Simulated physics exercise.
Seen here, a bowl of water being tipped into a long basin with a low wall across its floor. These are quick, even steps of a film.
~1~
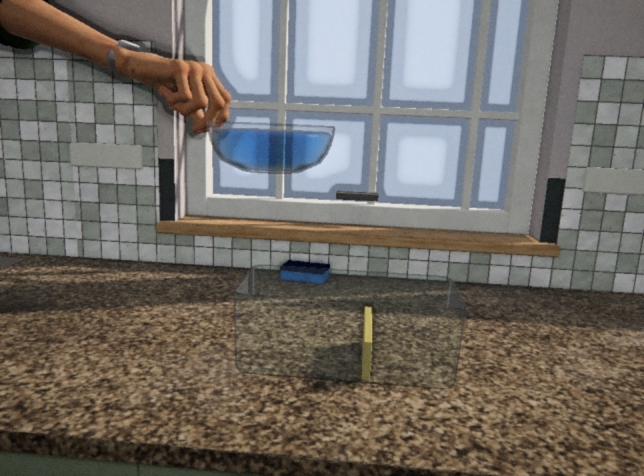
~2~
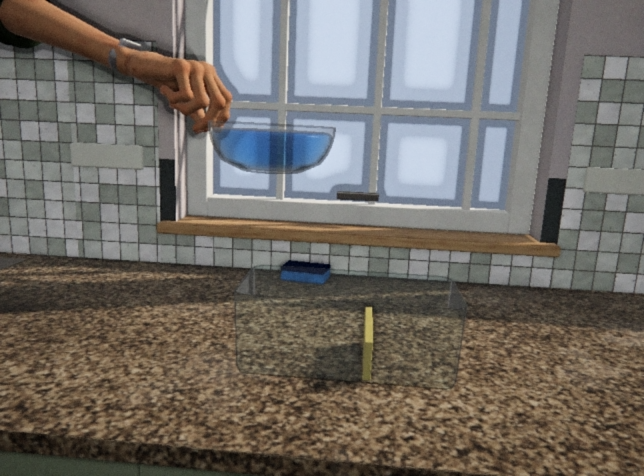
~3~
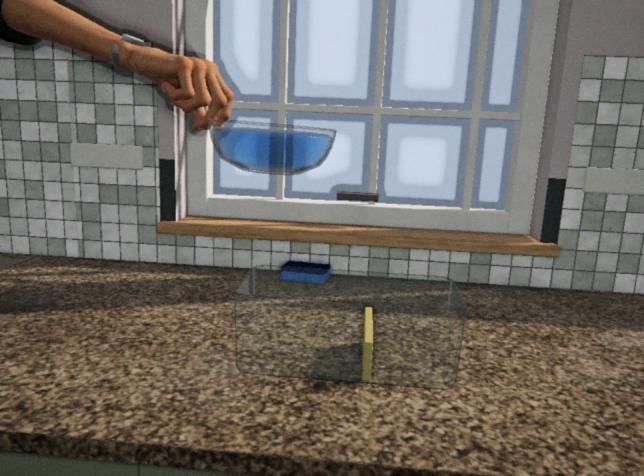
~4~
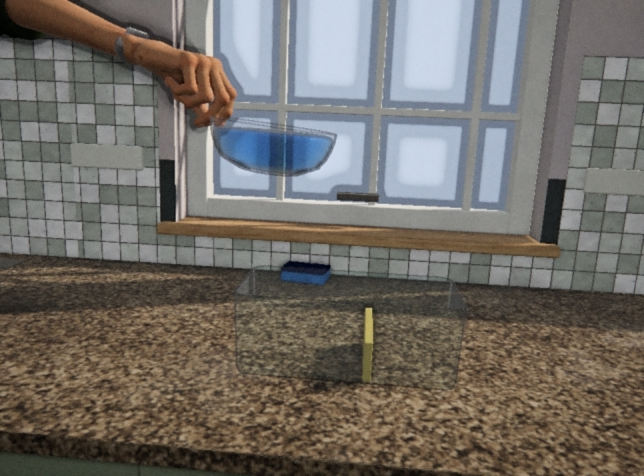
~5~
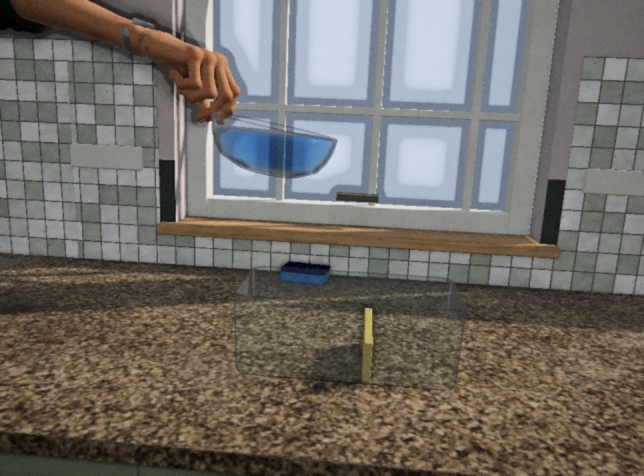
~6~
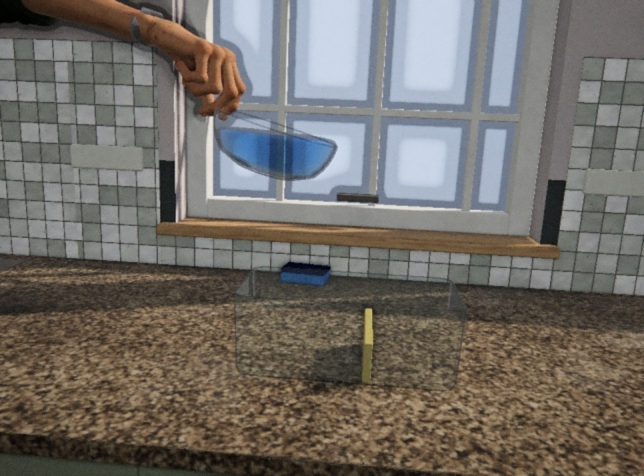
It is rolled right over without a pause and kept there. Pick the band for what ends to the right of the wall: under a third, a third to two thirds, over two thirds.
It comes to between a third and two thirds.
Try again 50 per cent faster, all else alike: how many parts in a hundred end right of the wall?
Near 40 %.
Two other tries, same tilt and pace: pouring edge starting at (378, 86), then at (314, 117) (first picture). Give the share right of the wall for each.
The first gives 70 %, the second 35 %.
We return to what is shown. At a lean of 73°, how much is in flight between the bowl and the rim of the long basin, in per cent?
Roughly 55 in a hundred.
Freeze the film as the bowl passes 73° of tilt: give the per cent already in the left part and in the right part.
Near 5 on the left, 20 on the right.
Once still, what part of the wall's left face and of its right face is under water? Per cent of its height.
Near 20 on the left, 50 on the right.
A moment on, the bowl is tipped part way and 24 per cent is still to pour, 3 is left of the wall and 18 right of it.
Next, the bowl is tipped right over and 1 per cent is still to pour, 32 is left of the wall and 56 right of it.
Then the bowl is tipped right over and 0 per cent is still to pour, 39 is left of the wall and 56 right of it.
Later the bowl is tipped right over and 0 per cent is still to pour, 39 is left of the wall and 56 right of it.
Finally, 39 per cent lies left of the wall, 56 right of it and 5 outside.
